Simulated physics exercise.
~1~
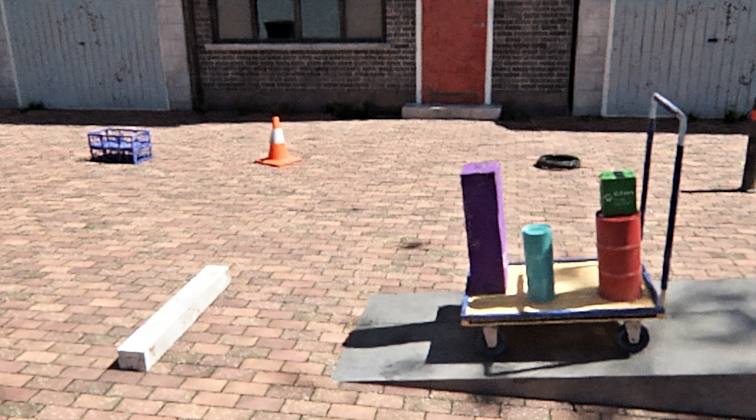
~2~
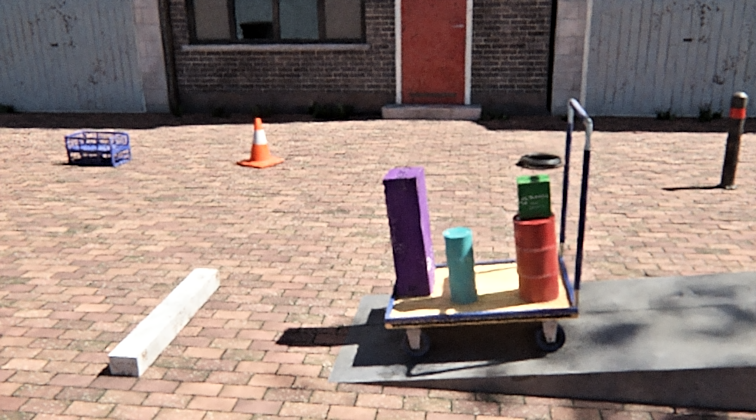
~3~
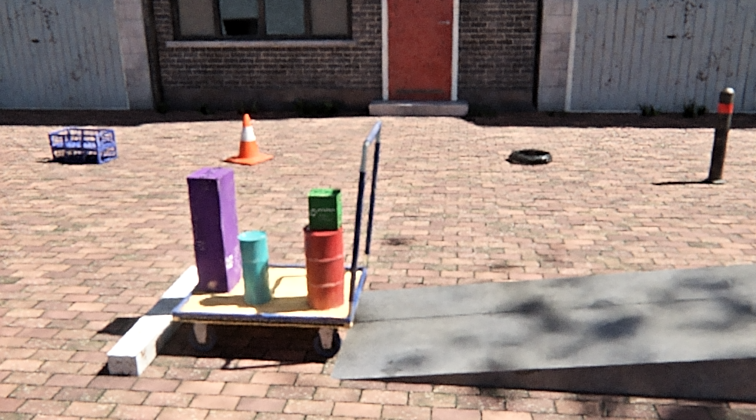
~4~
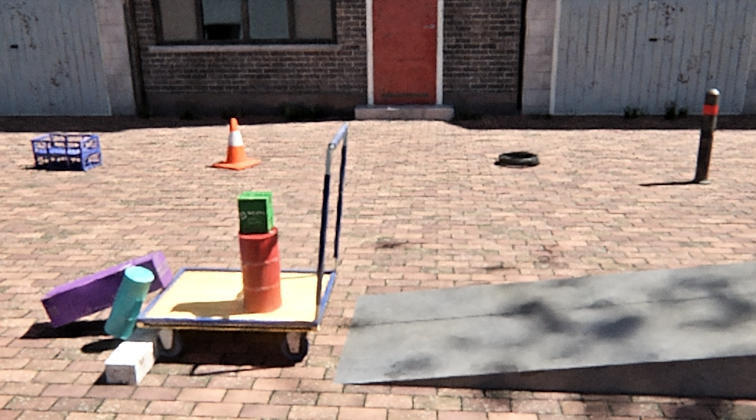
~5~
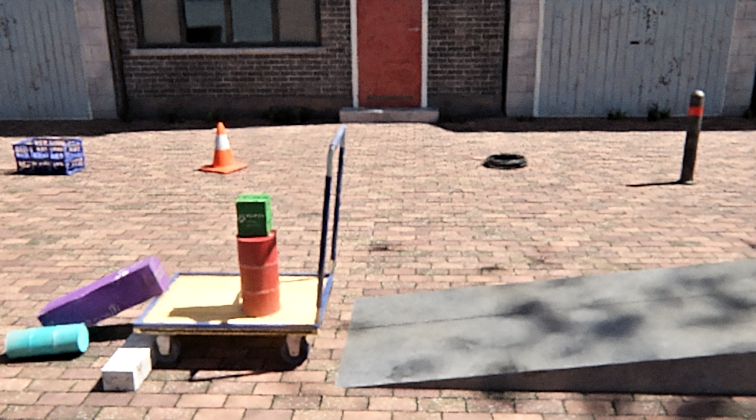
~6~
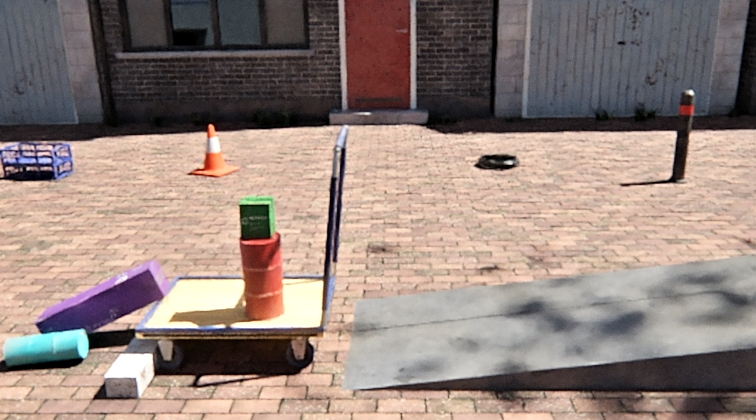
A flat trolley rolls down a ramp, hits a kerb, and its purple and turquoise items topple off.
